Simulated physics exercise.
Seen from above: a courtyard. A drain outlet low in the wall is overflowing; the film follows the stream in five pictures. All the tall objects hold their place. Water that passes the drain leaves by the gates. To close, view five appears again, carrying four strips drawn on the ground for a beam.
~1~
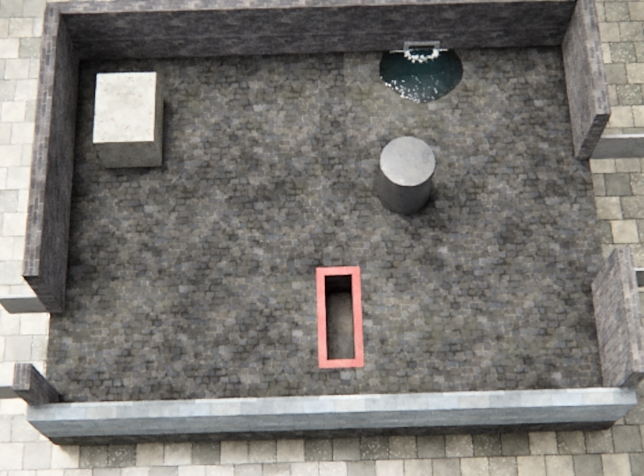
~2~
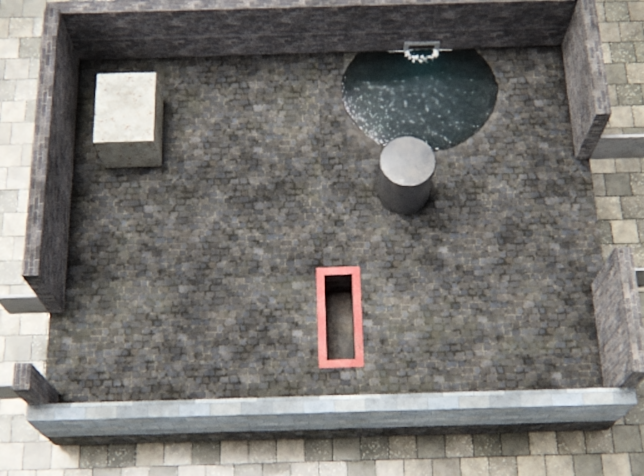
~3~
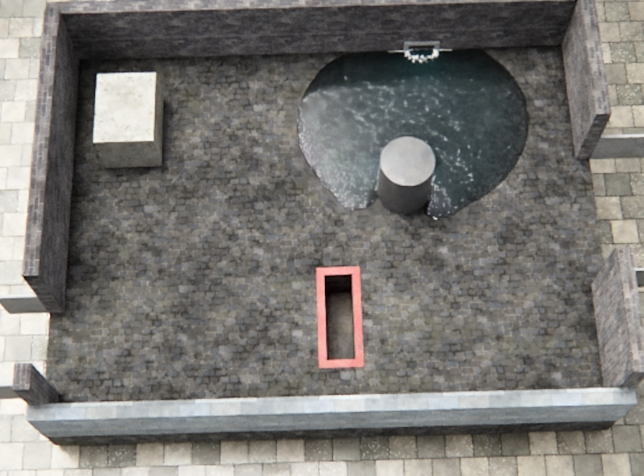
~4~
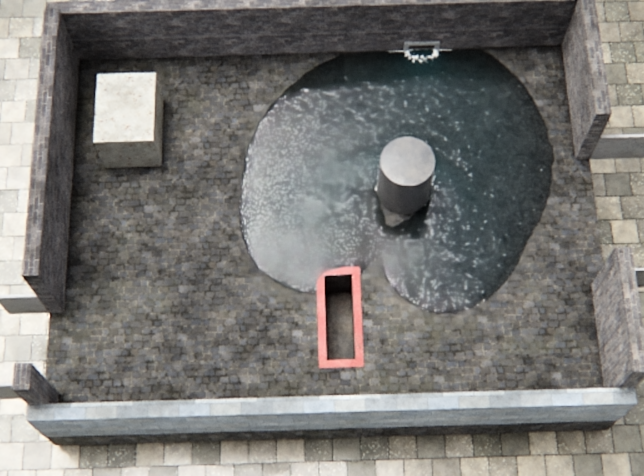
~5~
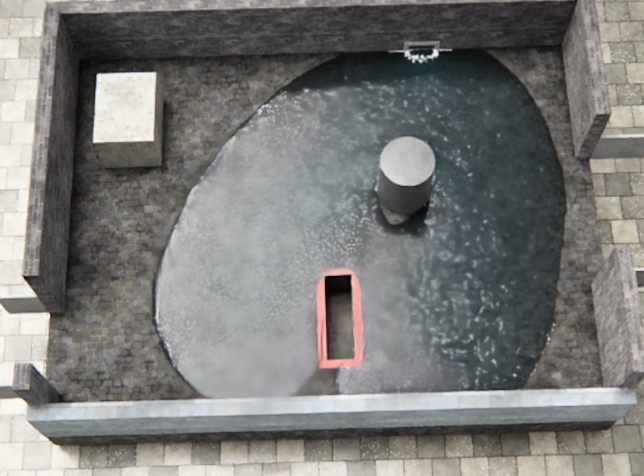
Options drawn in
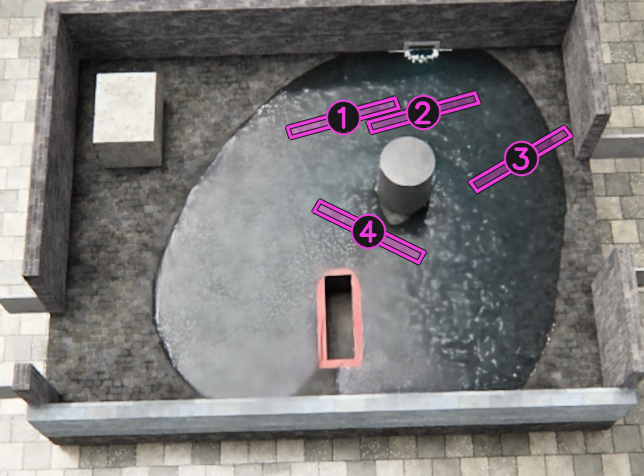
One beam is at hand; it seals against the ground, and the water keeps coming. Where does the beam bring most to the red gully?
The best spot is 3.
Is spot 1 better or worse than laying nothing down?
Worse.
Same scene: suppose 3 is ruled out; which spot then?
1.
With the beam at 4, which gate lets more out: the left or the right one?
The left gate.
On the marked copy, 1 from (289, 132) to (396, 103); 2 from (369, 127) to (476, 97); 3 from (473, 186) to (567, 131); 4 from (317, 206) to (421, 257).
Choosing 1, about 17 % of the stream goes into the red gully, about 81 % out by the gates.
Choosing 2, about 12 % of the stream goes into the red gully, about 86 % out by the gates.
Choosing 3, about 23 % of the stream goes into the red gully, about 75 % out by the gates.
Choosing 4, about 13 % of the stream goes into the red gully, about 85 % out by the gates.
